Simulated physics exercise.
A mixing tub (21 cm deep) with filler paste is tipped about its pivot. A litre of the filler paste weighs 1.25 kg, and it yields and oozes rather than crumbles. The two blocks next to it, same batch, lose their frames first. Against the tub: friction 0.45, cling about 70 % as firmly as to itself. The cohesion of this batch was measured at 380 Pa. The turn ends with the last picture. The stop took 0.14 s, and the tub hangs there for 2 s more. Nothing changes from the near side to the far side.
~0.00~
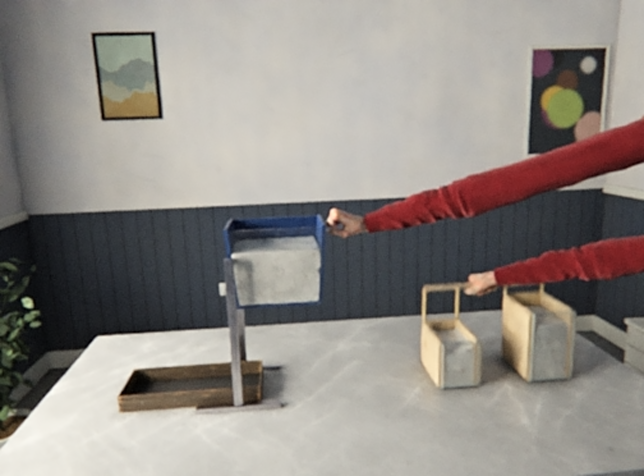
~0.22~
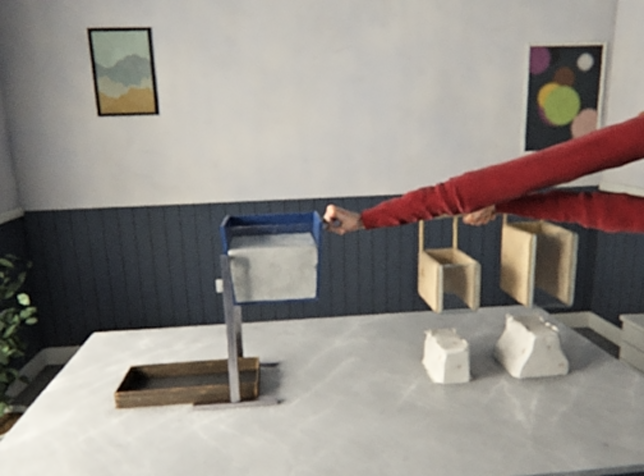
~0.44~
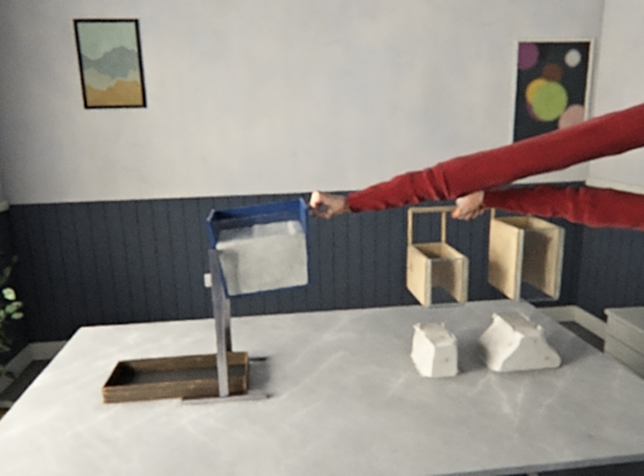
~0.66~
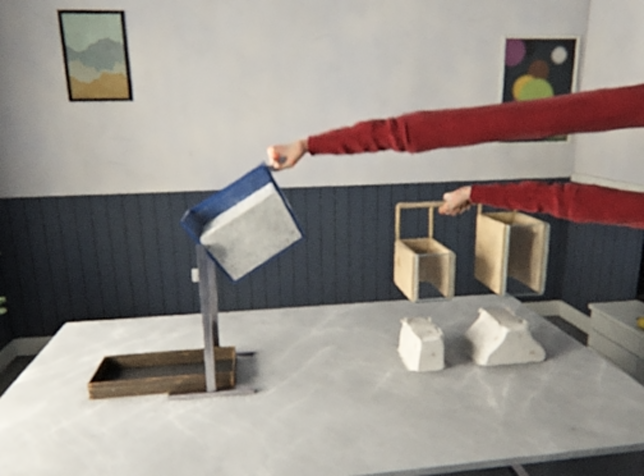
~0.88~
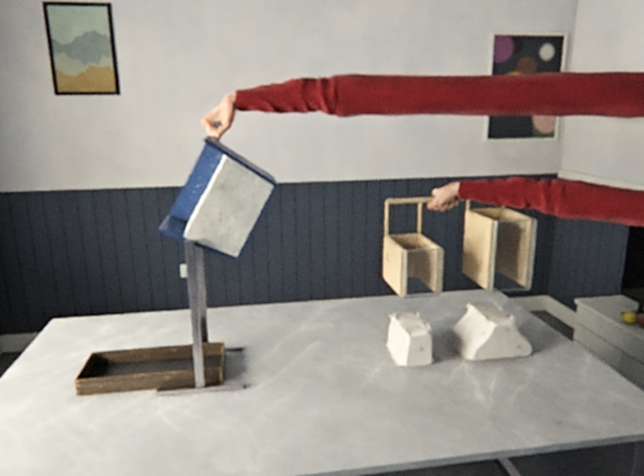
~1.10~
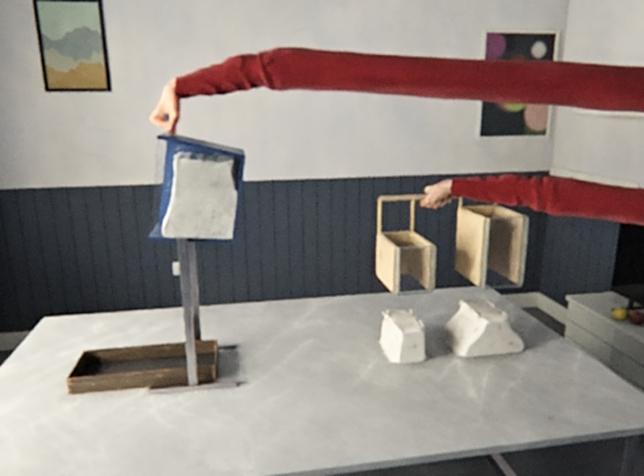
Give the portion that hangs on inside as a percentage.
About 62 %.
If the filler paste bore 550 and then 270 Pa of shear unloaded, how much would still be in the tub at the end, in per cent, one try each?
In that order: 95 %, 50 %.
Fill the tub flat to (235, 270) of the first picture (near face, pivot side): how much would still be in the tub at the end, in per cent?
Then about 100 %.
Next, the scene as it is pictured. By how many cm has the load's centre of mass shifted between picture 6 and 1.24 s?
Some 4 cm.
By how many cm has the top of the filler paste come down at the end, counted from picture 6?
Some 10 cm.
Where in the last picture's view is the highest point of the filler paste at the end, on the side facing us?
Around (212, 197).
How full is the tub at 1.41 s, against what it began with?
Near 75 %.
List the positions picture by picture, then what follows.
In the first frame, handle-side rim at (322, 226), tilt 0 degrees; top of the filler paste at (313, 249); blocks stand 12 cm, 18 cm (left to right).
In the second frame, handle-side rim at (319, 223), tilt 0 degrees; top of the filler paste at (309, 246); blocks stand 11 cm, 14 cm (left to right).
In the third frame, handle-side rim at (305, 209), tilt 5 degrees; top of the filler paste at (297, 233); blocks stand 11 cm, 12 cm (left to right).
In the fourth frame, handle-side rim at (264, 169), tilt 31 degrees; top of the filler paste at (272, 193); blocks stand 11 cm, 12 cm (left to right).
In the fifth frame, handle-side rim at (204, 142), tilt 60 degrees; top of the filler paste at (228, 160); blocks stand 11 cm, 12 cm (left to right).
In the sixth frame, handle-side rim at (158, 139), tilt 80 degrees; top of the filler paste at (180, 158); blocks stand 11 cm, 12 cm (left to right).
After 1.24 s, the tub is at 80 degrees and holds 95 %.
After 1.41 s, the tub is at 80 degrees and holds 73 %.
After 1.58 s, the tub is at 80 degrees and holds 62 %.
After 1.75 s, the tub is at 80 degrees and holds 62 %.
After 3.10 s, at the end, the tub is at 80 degrees and holds 62 %.
